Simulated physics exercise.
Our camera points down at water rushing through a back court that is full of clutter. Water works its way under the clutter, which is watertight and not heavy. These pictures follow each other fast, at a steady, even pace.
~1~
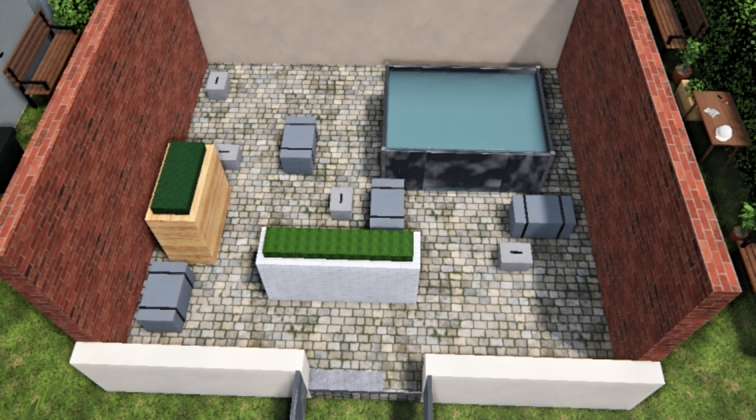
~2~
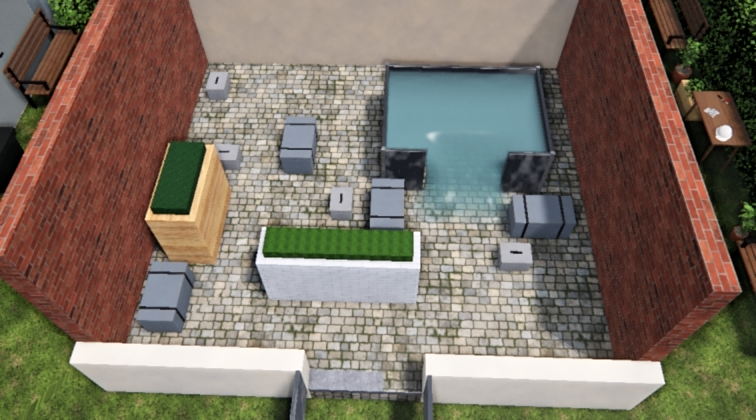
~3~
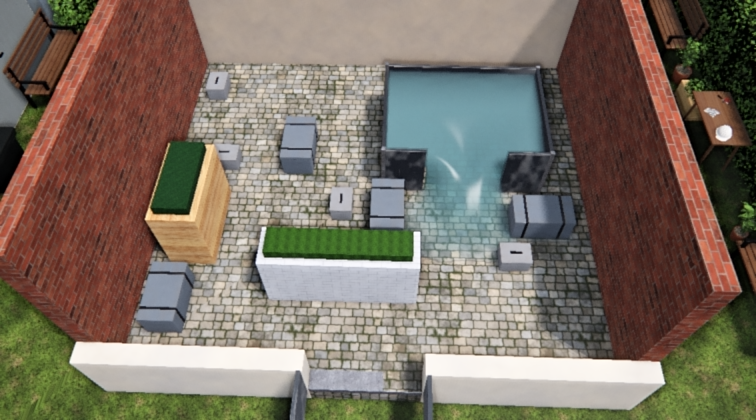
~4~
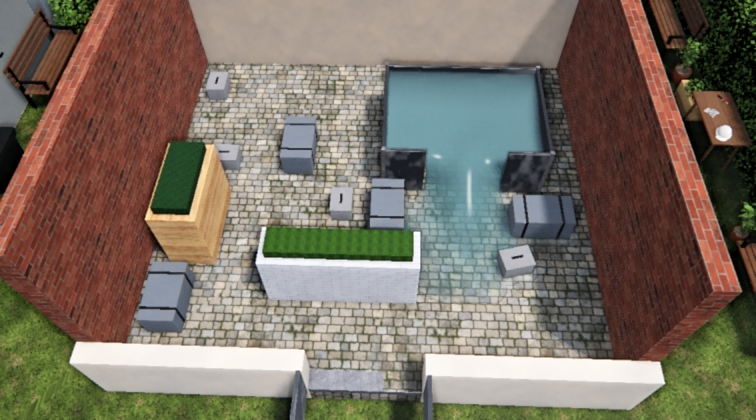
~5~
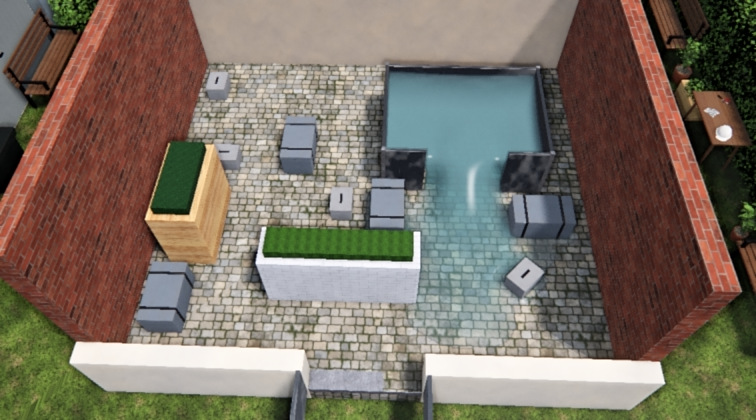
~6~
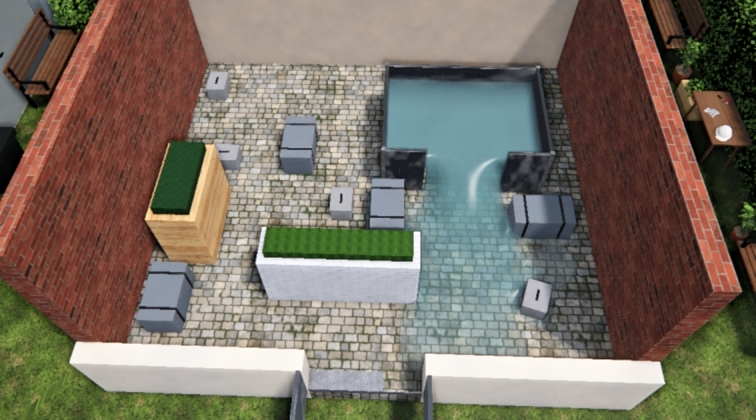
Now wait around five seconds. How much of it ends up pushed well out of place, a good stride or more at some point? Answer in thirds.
Less than a third.
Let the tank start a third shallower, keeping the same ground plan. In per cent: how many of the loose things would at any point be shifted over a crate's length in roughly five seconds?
Something like 10 % of the loose things.
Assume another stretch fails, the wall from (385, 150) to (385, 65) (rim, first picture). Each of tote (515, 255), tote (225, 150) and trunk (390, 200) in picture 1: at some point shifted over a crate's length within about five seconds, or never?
Fell short, went past that, fell short.
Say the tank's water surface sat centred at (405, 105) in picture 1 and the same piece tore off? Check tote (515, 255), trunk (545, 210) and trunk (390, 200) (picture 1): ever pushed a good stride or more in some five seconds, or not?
In order: Went well off, went well off, went well off.
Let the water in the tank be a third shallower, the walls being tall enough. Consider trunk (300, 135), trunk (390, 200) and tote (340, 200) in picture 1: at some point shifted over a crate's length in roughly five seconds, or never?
Taking them as listed - a shorter distance for the first, a shorter distance for the second, a shorter distance for the third.
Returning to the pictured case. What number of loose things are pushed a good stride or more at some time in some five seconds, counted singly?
So the number is 1.
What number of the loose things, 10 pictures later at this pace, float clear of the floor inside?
Tally at that point: 1.
A moment on, 1 of 8 are well off their spots; 0 afloat.
Next, 1 of 8 are well off their spots; 1 afloat.
Later, 1 of 8 are well off their spots; 2 afloat.
In the end, 1 of 8 are well off their spots, and 1 have been at some point; 3 afloat.
